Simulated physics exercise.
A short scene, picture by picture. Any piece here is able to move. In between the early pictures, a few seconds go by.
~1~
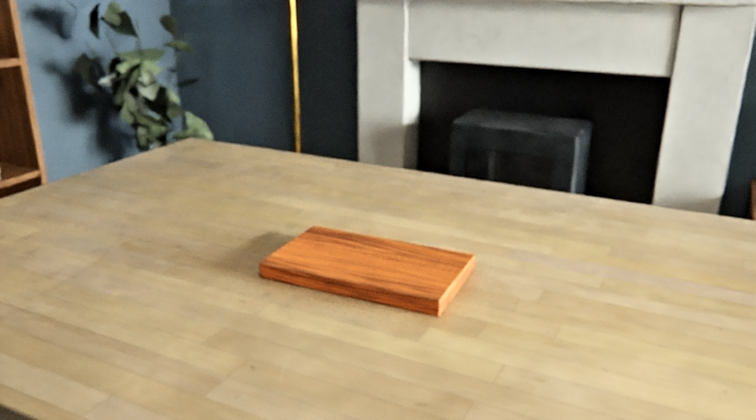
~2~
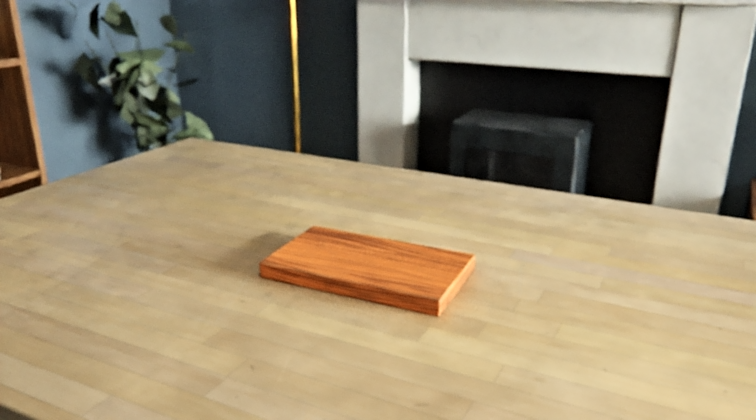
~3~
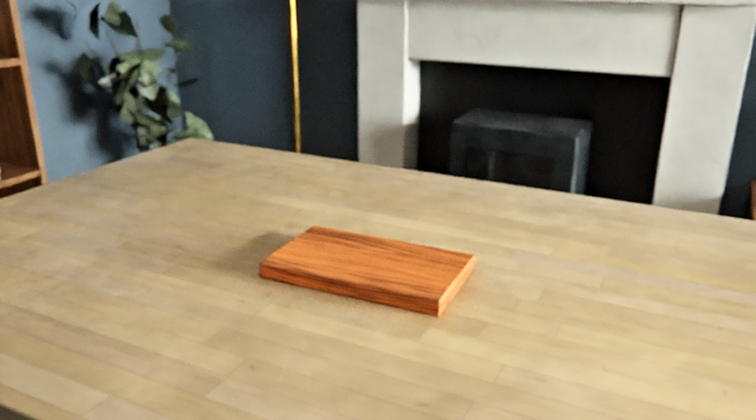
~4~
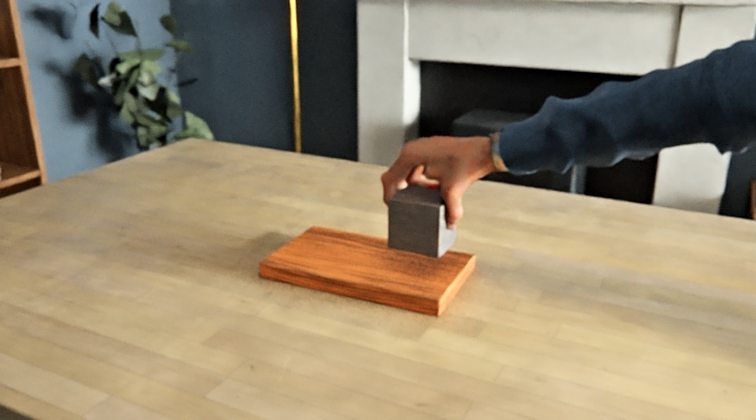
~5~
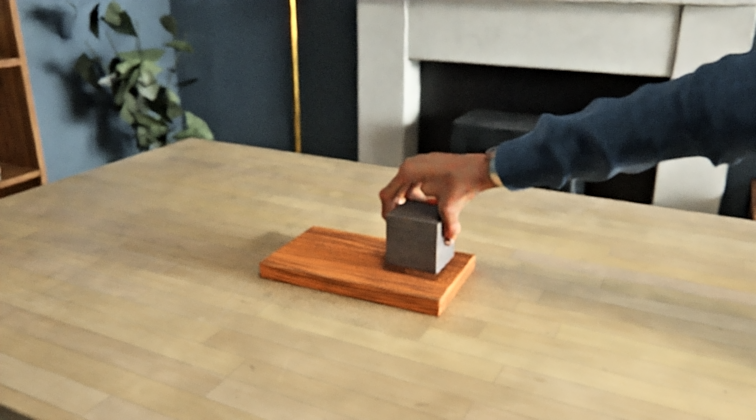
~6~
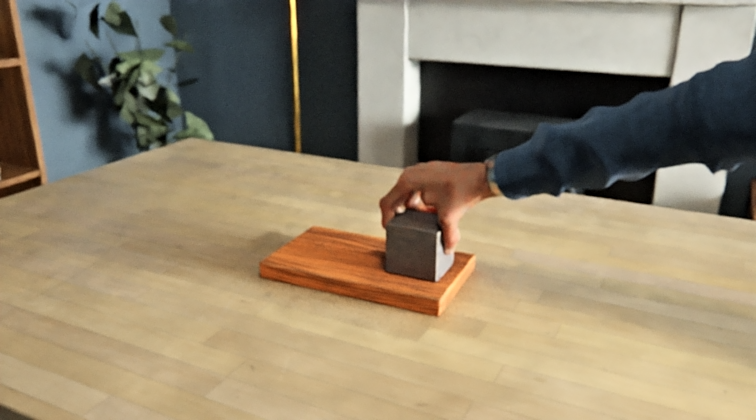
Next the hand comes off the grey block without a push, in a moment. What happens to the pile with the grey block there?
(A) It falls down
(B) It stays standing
It stays standing.
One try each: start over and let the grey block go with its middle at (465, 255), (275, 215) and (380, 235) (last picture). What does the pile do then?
The pile collapses the first time, collapses the second time and remains standing the third time.
Then, 0.30 s later than the last frame, all is still.
Then, 0.70 s later than the last frame, grey block resting near (420, 245).
When it is over, both as before. End places, in pixels of the last picture, grey block near (420, 245). The pile stays up.
